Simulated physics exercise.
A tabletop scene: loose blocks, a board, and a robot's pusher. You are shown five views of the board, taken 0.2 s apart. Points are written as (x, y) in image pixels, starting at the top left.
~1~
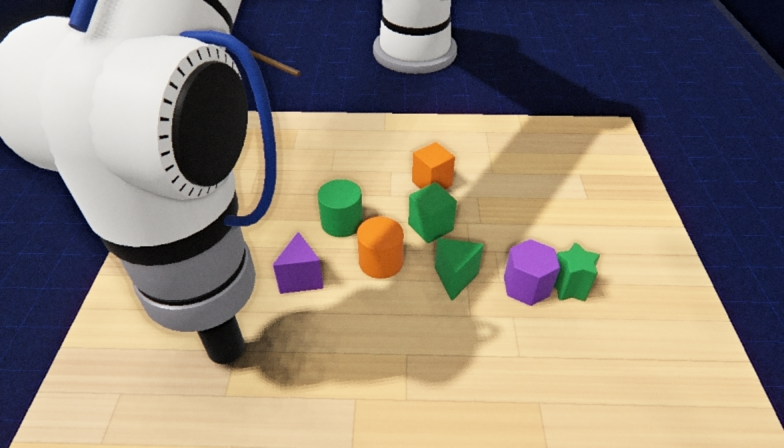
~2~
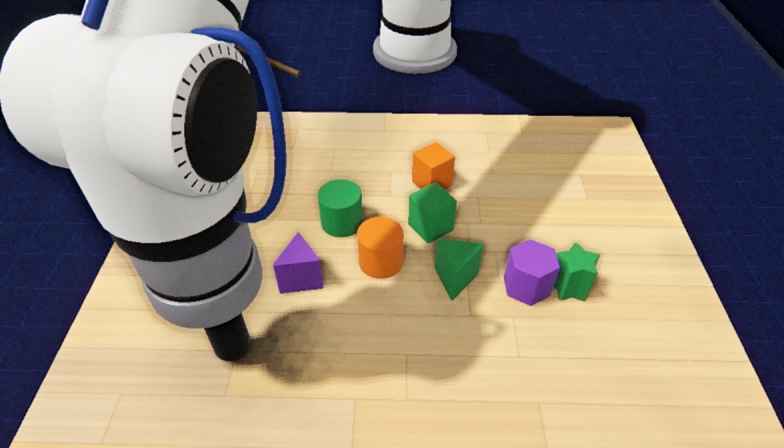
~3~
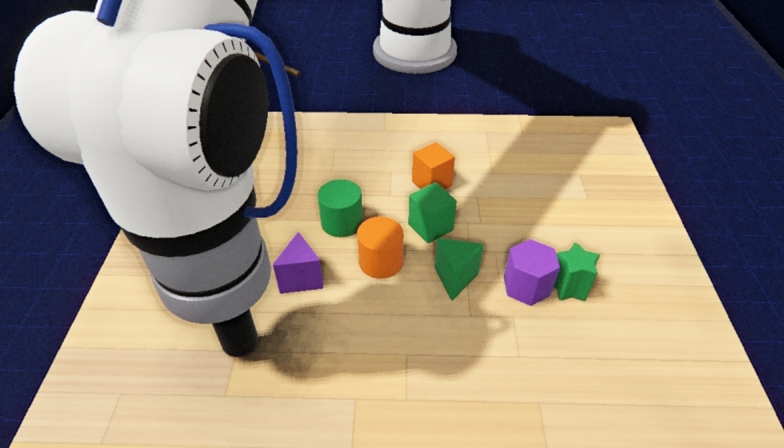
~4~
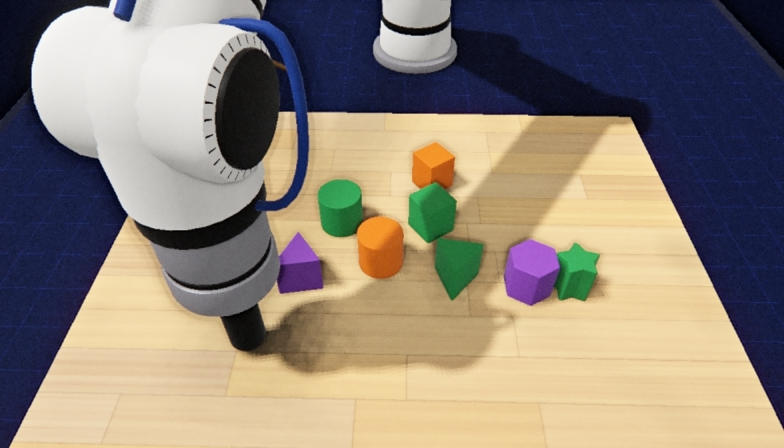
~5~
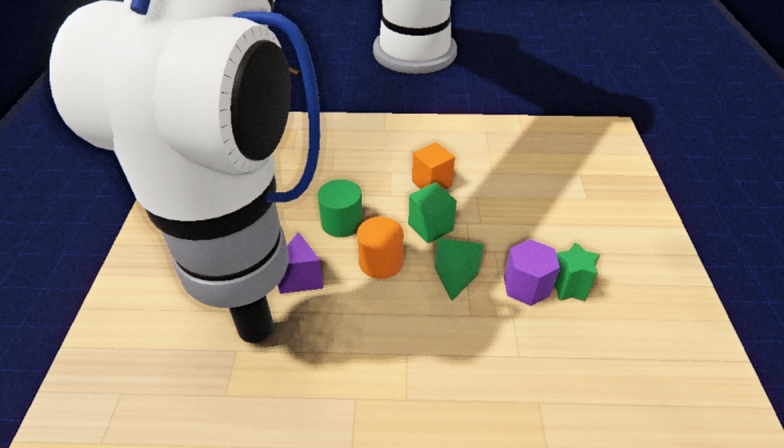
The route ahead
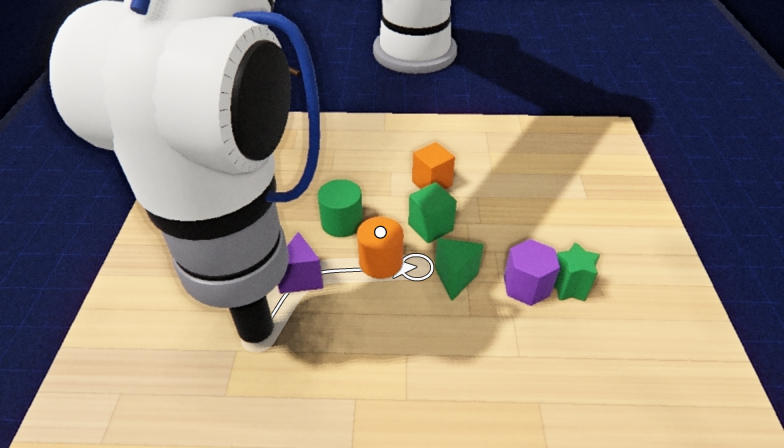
The clip opens on a light wooden tabletop scattered with green, orange and purple blocks, a white robot arm at the left holding its black pusher near the surface. The arm shifts a short way right and slightly toward the back, its tip staying clear of the blocks, which remain still.
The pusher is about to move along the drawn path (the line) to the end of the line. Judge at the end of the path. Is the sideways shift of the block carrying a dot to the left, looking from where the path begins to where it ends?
In short: No.
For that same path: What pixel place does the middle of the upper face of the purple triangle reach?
Its top middle will sit at (356, 217).
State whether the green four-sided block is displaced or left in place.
Once the path ends, it is somewhere new.
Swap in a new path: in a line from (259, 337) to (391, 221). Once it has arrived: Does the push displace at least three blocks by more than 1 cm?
No, that is not how it ends up.
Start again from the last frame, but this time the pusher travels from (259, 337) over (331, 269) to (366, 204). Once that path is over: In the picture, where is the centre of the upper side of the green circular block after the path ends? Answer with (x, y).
So, by the moment the path ends, you'll find the top centre of the green circular block at (337, 161).
Drawn move, from (259, 337) over (294, 286) and (354, 270) to (417, 267); the dot is on the orange circular block.
On the path given first. One third of the way, pusher (293, 276); purple triangle (312, 237), turned 35° clockwise.
Two thirds of the way, pusher (354, 261); purple triangle (351, 217), turned 25° clockwise; orange circular block (390, 230).
At the end, pusher (417, 258); purple triangle (356, 217); orange circular block (447, 219); green four-sided block (443, 191), turned 45° anticlockwise; green triangle (469, 254), turned 30° clockwise.
